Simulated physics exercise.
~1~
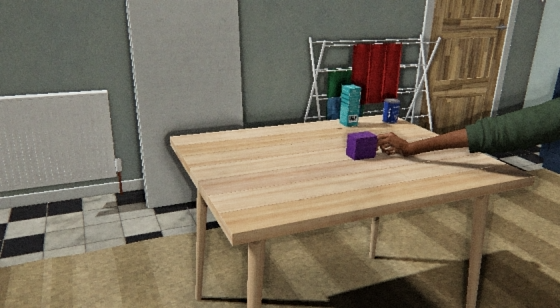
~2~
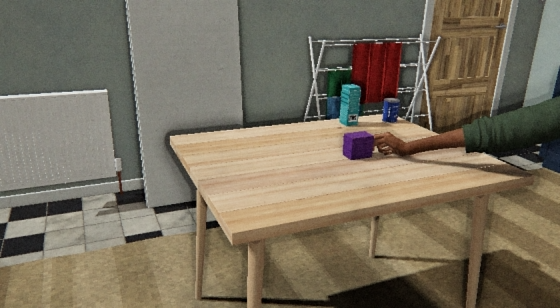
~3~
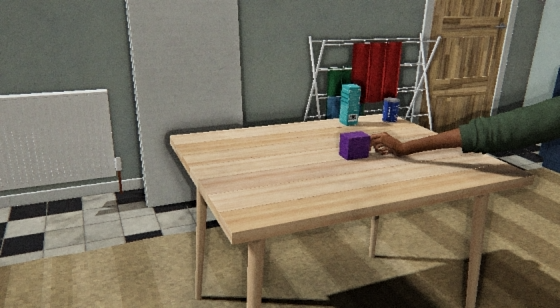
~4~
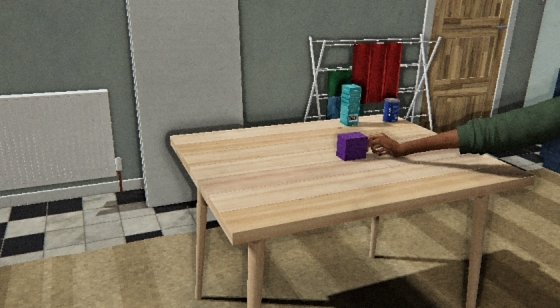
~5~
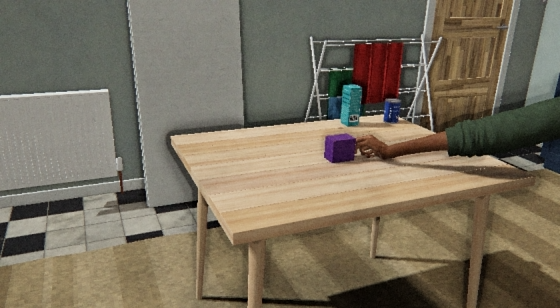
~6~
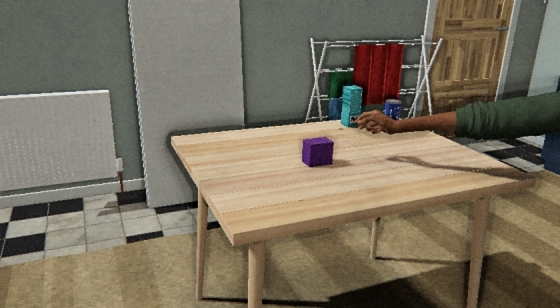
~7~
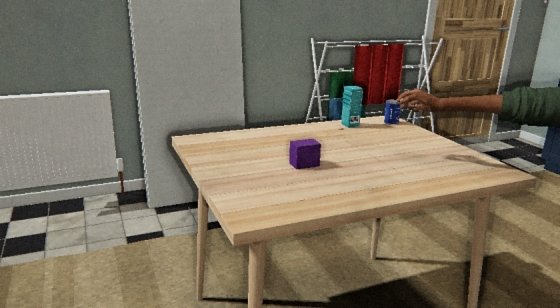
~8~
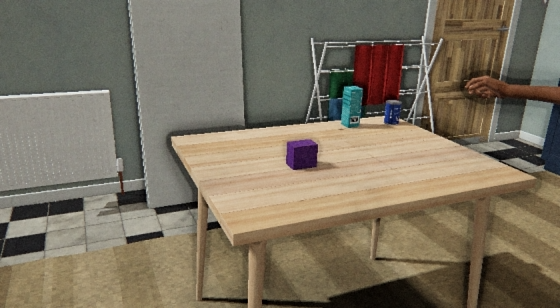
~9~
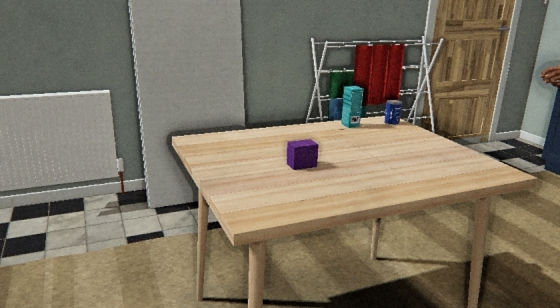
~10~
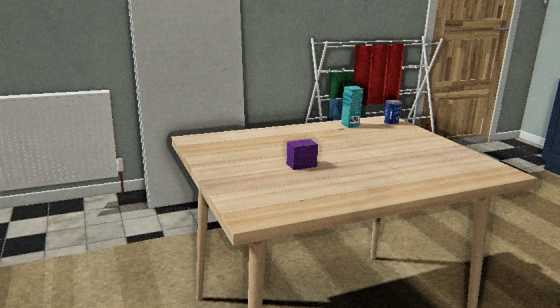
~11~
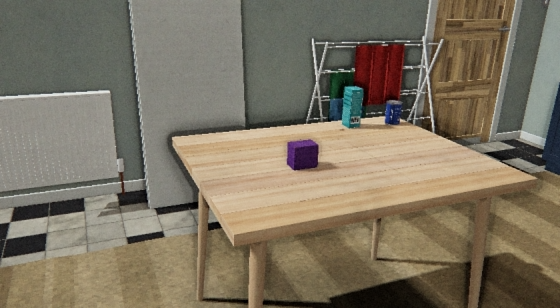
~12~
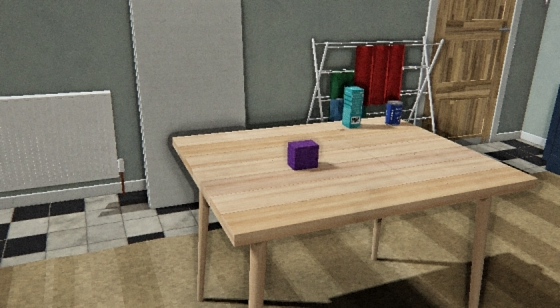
An arm in a dark green sleeve reaches in from the right over a pale wooden table, seen from slightly above by a gently swaying camera in a room with grey walls, a white radiator and a wooden door. A turquoise carton and a blue tin stand near the table's far edge, with a drying rack of red and green cloths behind. The hand pushes a purple block slowly to the left, then lets go and draws back. The block slides a little farther left and stops, upright. The arm withdraws out of view on the right, leaving the block resting on the table while the carton and tin stay in their places.
